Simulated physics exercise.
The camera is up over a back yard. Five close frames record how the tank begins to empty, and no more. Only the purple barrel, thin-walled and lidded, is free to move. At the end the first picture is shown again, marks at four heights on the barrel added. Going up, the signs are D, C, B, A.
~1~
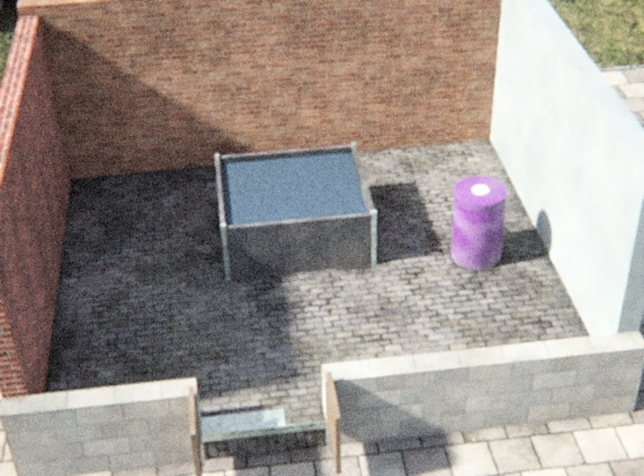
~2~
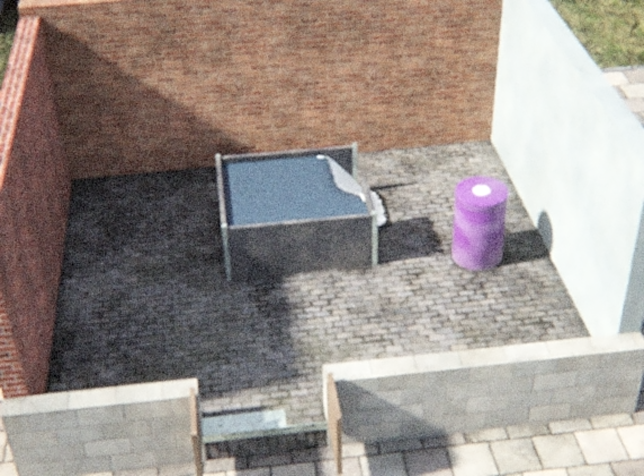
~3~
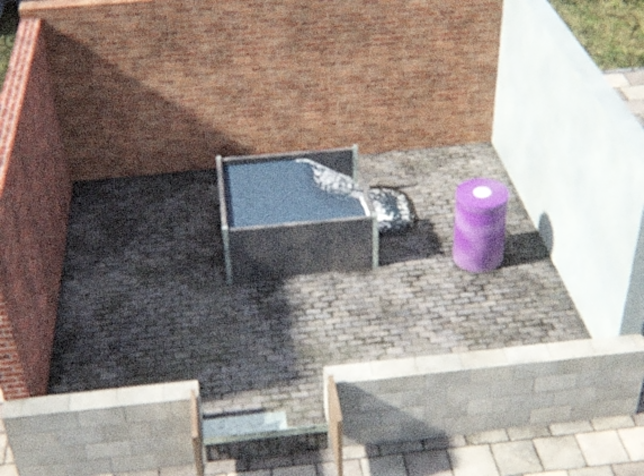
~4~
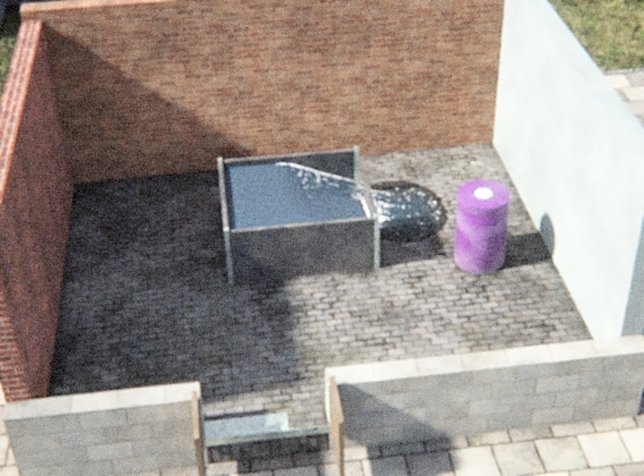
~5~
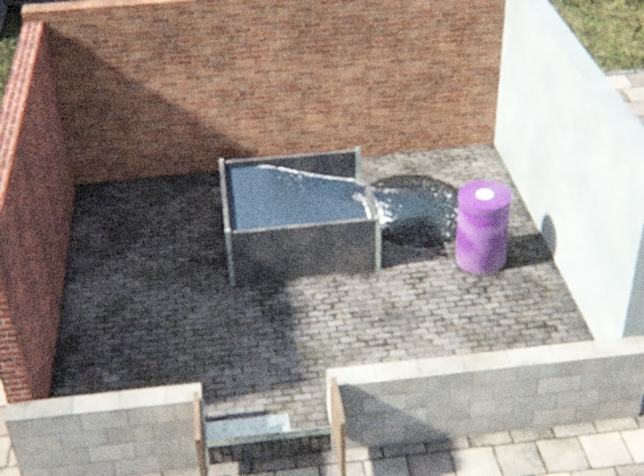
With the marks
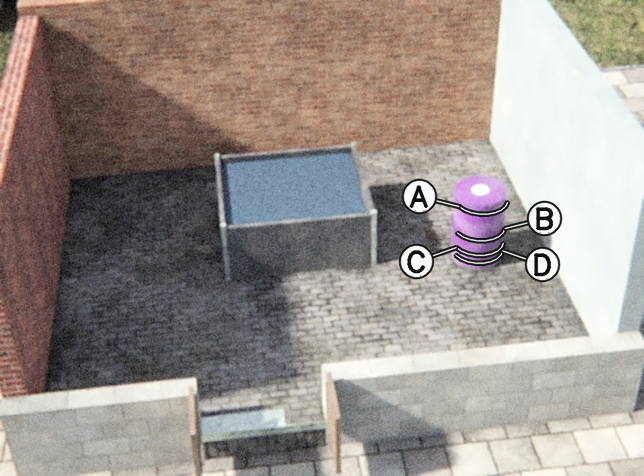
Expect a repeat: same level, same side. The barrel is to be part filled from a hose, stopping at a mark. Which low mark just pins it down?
C will do.
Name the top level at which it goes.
Here it is level D.
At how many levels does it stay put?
Three of the four.
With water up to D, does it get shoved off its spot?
Yes, it does.
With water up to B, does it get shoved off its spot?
No, not at all.
On the marked copy, A at (487, 214); B at (485, 240); C at (484, 255); D at (483, 263); from the bottom up D, C, B, A.
With A, it does not move.
With B, it does not move.
With C, it does not move.
With D, it is pushed about half its own width away.
